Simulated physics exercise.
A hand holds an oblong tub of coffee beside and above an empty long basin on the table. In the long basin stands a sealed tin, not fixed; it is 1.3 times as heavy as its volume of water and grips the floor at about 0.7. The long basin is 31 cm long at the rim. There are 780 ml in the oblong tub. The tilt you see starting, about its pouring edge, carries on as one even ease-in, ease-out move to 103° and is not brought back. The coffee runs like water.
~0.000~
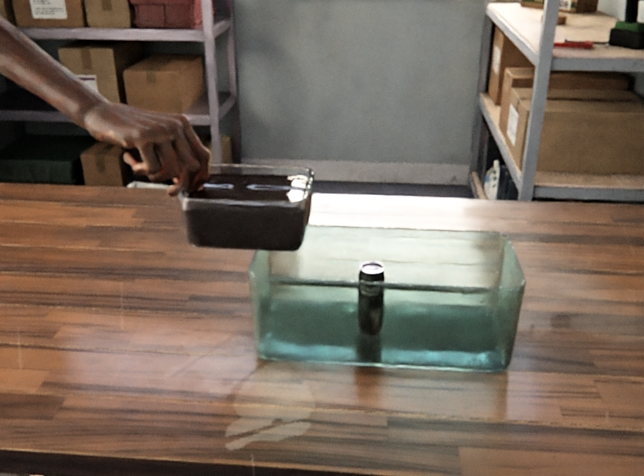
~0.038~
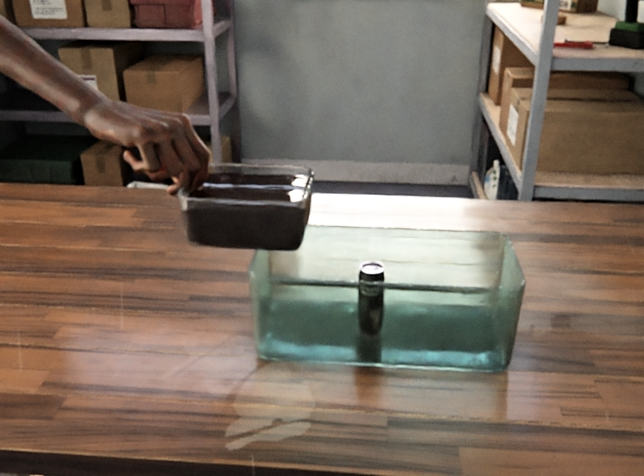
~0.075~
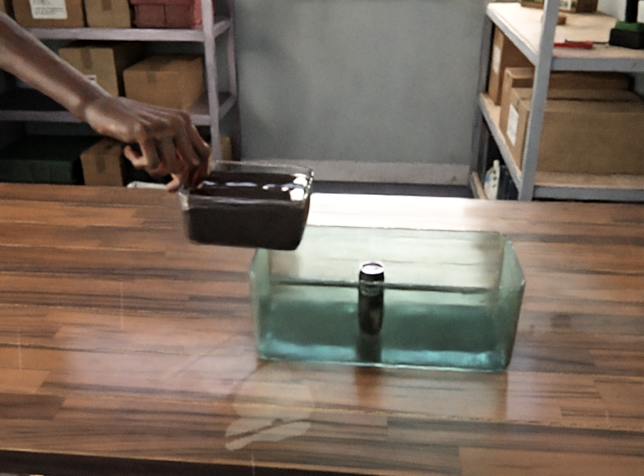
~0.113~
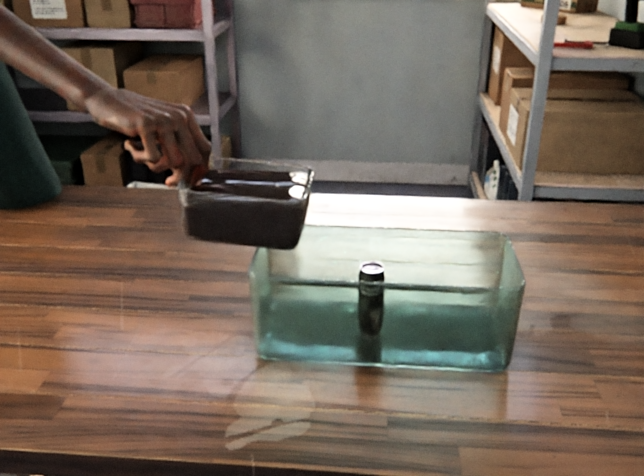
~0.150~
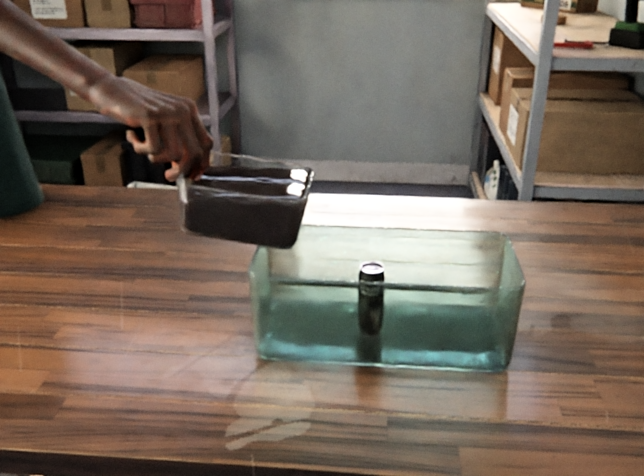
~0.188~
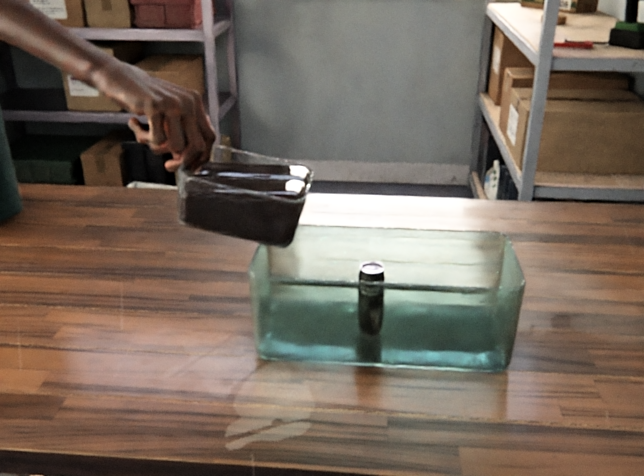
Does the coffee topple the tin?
It keeps standing.
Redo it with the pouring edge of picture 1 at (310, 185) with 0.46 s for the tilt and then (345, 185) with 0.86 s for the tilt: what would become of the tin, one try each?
First it remains upright; then it stays up.
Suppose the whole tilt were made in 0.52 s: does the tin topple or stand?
Then it stays up.
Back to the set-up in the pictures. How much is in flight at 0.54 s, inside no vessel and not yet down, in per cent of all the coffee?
About 40 per cent.
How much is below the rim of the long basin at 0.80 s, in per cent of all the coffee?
Some 84 per cent.
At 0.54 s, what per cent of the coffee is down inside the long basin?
Some 12 per cent.
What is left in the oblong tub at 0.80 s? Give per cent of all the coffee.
Some 5 per cent.
After 0.54 s the tilt is 72° and 47 per cent is still to pour; the tin stands where it began.
After 0.80 s the tilt is 102° and 5 per cent is still to pour; the tin stands where it began.
After 1.07 s the tilt is 103° and 0 per cent is still to pour; the tin stands where it began.
After 1.36 s the tilt is 103° and 0 per cent is still to pour; the tin stands where it began.
In the end the tin stands where it began.
